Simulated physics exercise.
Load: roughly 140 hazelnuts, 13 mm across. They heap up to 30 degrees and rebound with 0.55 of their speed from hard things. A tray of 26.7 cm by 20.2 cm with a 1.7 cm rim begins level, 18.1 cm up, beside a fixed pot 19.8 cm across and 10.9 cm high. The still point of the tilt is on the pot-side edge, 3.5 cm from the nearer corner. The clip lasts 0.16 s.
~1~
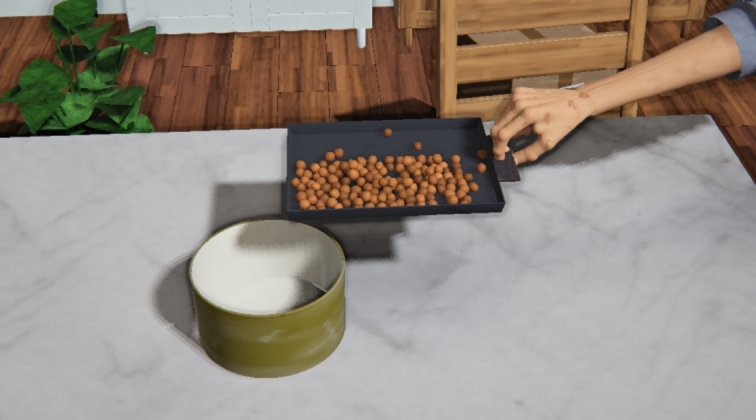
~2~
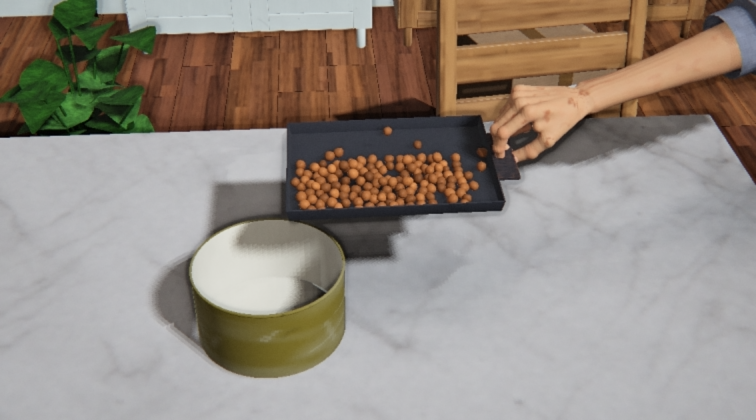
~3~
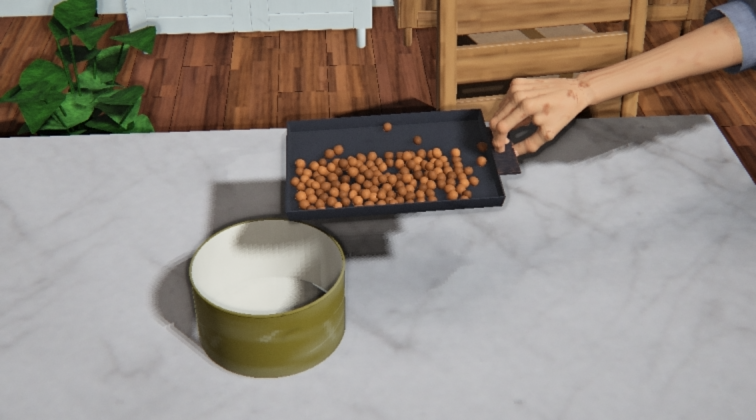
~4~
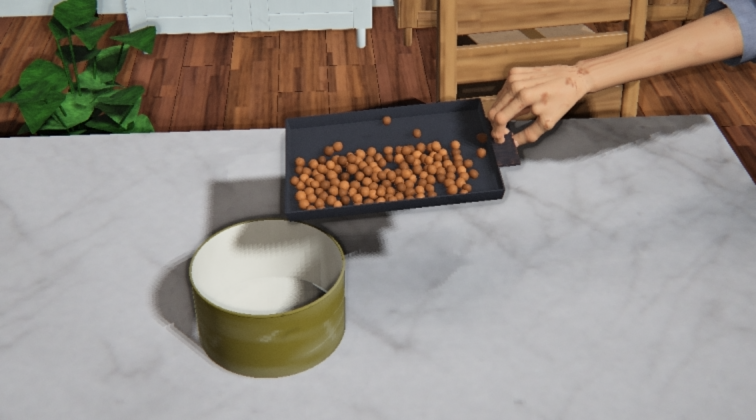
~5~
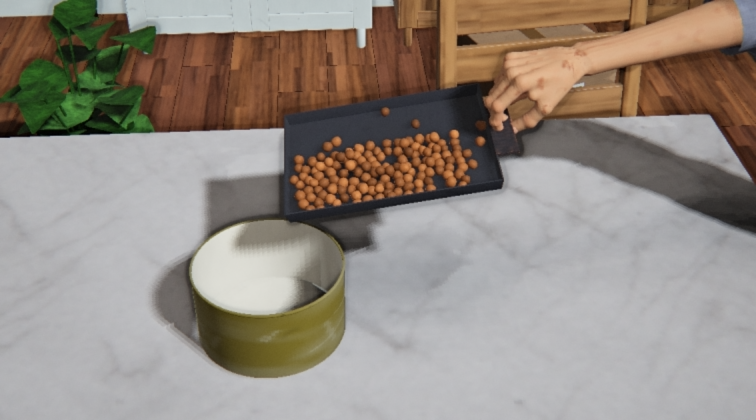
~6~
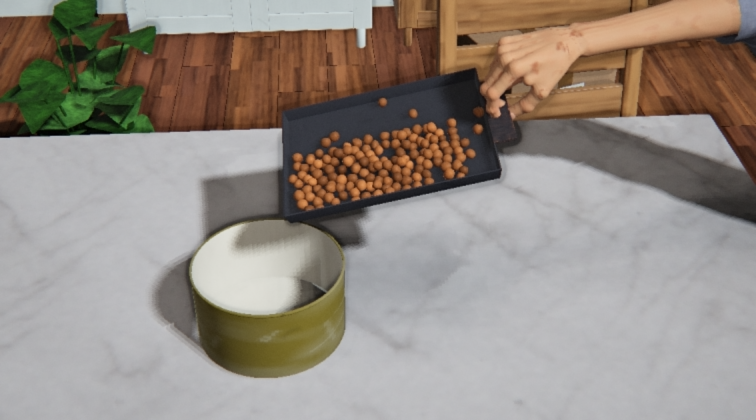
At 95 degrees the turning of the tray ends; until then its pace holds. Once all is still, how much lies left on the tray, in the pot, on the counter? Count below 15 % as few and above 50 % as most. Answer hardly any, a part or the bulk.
Tray: Hardly any, pot: The bulk, counter: Hardly any.
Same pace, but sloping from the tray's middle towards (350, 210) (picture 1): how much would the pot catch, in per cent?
Some 70 per cent.
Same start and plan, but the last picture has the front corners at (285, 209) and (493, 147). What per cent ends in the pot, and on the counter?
Pot 35, counter 65.
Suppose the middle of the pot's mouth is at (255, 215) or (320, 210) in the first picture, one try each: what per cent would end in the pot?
About 20 and 0 per cent.
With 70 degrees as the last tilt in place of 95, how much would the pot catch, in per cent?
In that case some 75 per cent.
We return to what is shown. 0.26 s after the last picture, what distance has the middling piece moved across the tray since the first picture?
Roughly 2 cm.
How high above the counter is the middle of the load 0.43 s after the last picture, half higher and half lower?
Roughly 26 cm.
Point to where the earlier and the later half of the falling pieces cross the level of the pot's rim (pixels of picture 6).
First near (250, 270), later near (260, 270).
Then, 0.26 s after the last picture, tilt 56 degrees; the tray holds 100 %, the pot 0 %.
Then, 0.43 s after the last picture, tilt 82 degrees; the tray holds 90 %, the pot 5 %.
Then, 0.72 s after the last picture, tilt 95 degrees; the tray holds 5 %, the pot 90 %.
In the end, tray 0 %, pot 95 %, counter 5 %.
